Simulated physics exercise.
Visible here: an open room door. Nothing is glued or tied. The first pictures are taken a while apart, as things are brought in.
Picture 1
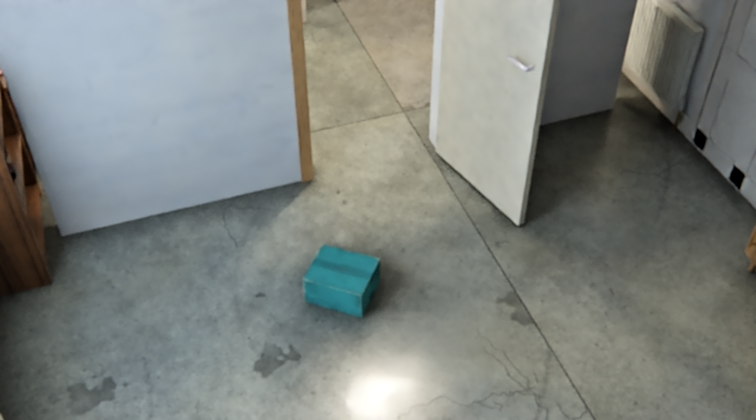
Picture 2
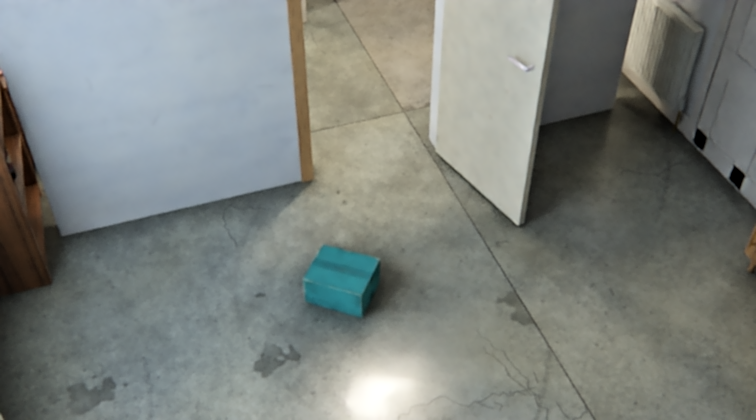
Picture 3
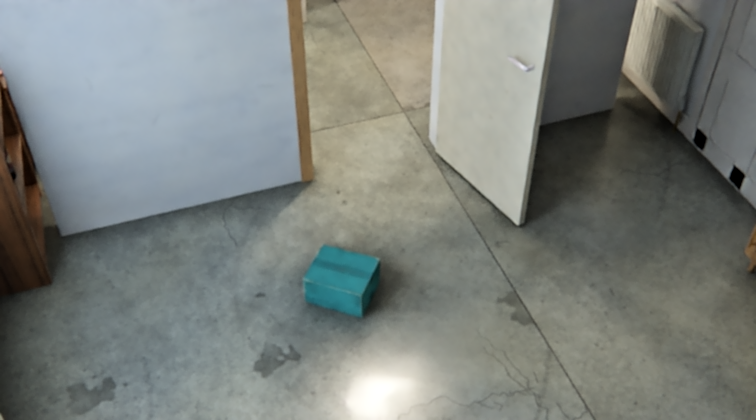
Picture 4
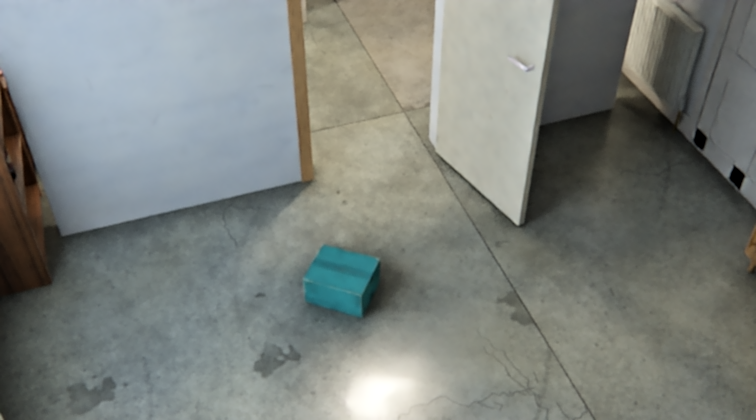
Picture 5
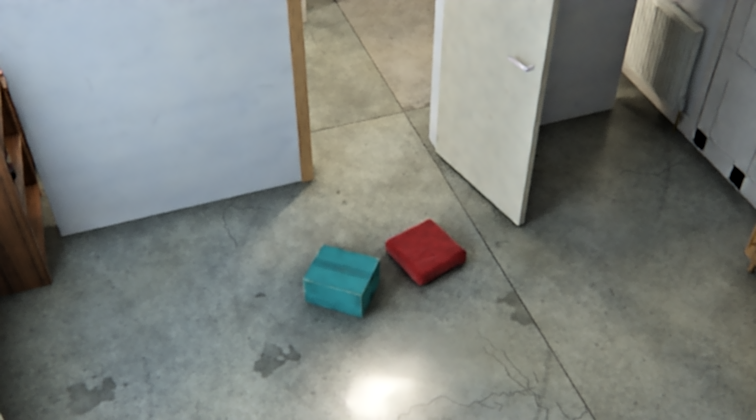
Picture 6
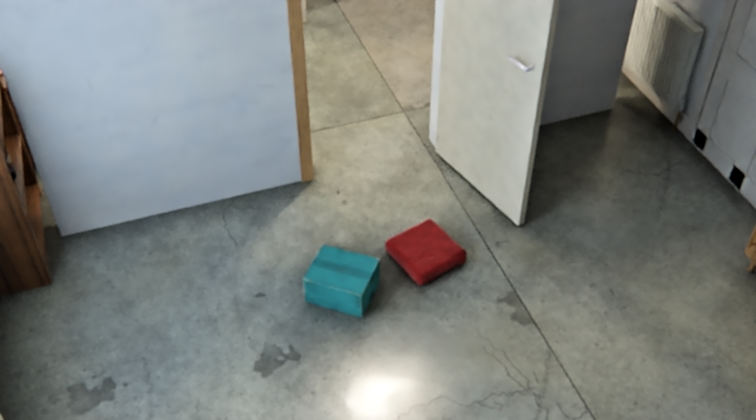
At the start, a turquoise parcel sits alone on a grey concrete floor in front of a wide-open white door. Nothing moves for a while, then a red cushion appears just to the right of the parcel. The parcel and door stay still throughout.
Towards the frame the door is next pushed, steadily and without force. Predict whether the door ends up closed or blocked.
Prediction: Closed.
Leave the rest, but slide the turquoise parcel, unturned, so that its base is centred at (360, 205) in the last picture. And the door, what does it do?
After that it cannot finish its swing.
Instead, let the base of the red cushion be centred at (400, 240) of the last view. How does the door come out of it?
Then it reaches the frame.
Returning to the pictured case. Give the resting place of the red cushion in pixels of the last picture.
End position, last frame: About (398, 258).
Then, 0.70 s later than the last frame, door 68° open; red cushion moved a little near (416, 255).
Then, 1.00 s later than the last frame, door 44° open; red cushion moved a little near (398, 258).
When it is over, door 0° open; moved from the start, red cushion; turquoise parcel as before. End places, in pixels of the last picture, red cushion near (398, 258).
